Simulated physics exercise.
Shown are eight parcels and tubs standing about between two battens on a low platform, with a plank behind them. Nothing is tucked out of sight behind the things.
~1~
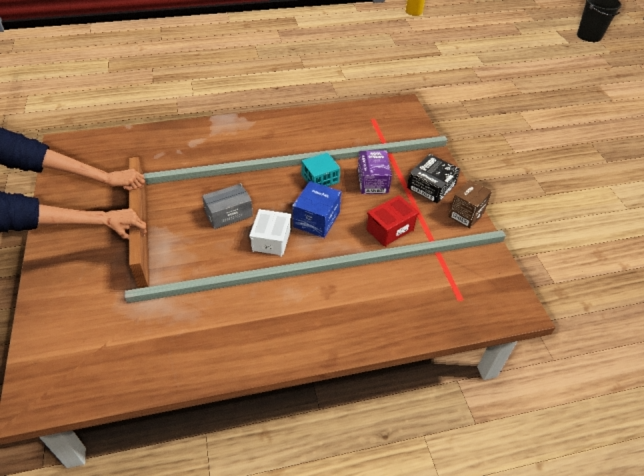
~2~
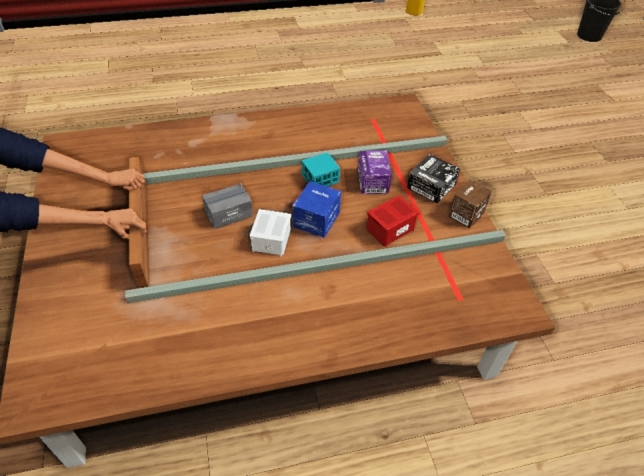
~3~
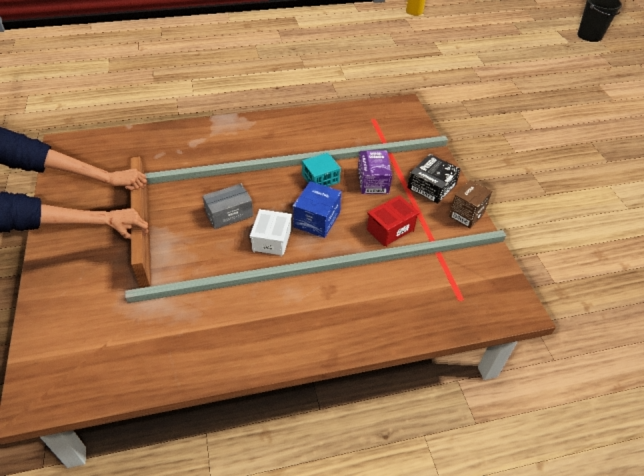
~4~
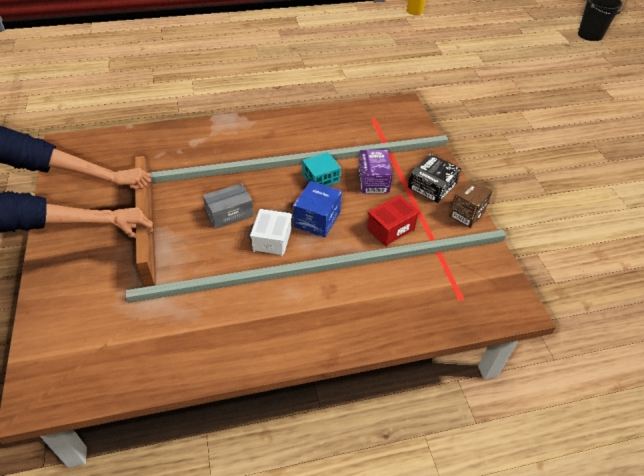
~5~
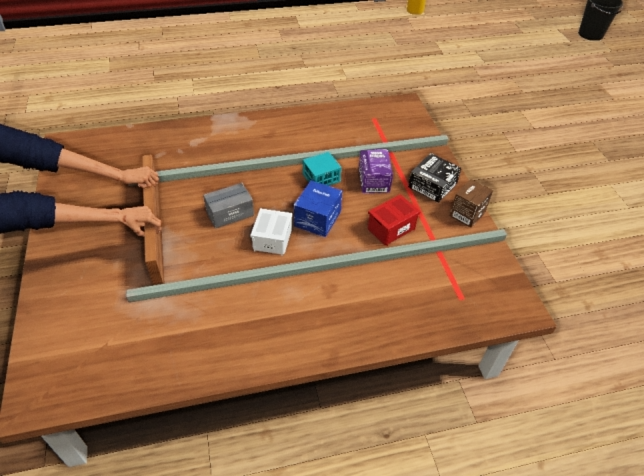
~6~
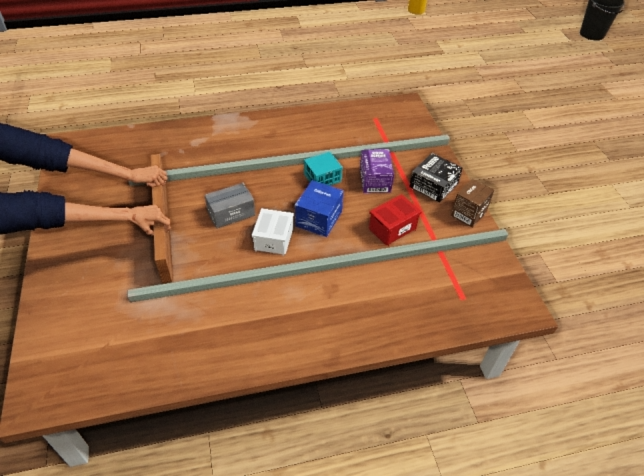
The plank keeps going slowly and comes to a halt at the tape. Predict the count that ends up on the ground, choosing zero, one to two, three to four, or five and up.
The count is one to two.
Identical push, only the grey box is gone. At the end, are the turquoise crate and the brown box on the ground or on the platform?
Here's how it goes: The turquoise crate is still up there and the brown box ends up down.
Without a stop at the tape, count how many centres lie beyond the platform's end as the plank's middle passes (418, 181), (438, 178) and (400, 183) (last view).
The counts are 2, 5 and 1, in that order.
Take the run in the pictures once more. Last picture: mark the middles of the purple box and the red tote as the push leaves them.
The purple box stops around (438, 150); the red tote around (483, 218).
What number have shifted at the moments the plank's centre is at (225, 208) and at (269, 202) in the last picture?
At the first point the count is 1, at the second it's 3.
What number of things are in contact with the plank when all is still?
3 end up touching it.
A little later, none off yet; brown box at rest near (472, 203); black box at rest near (436, 177); purple box at rest near (376, 171).
Next, none off yet; brown box at rest near (472, 203); black box shifted a little near (440, 176); purple box shifted about its own width near (404, 159).
When it is over, the number that fall off is one or two; down, black box and brown box.
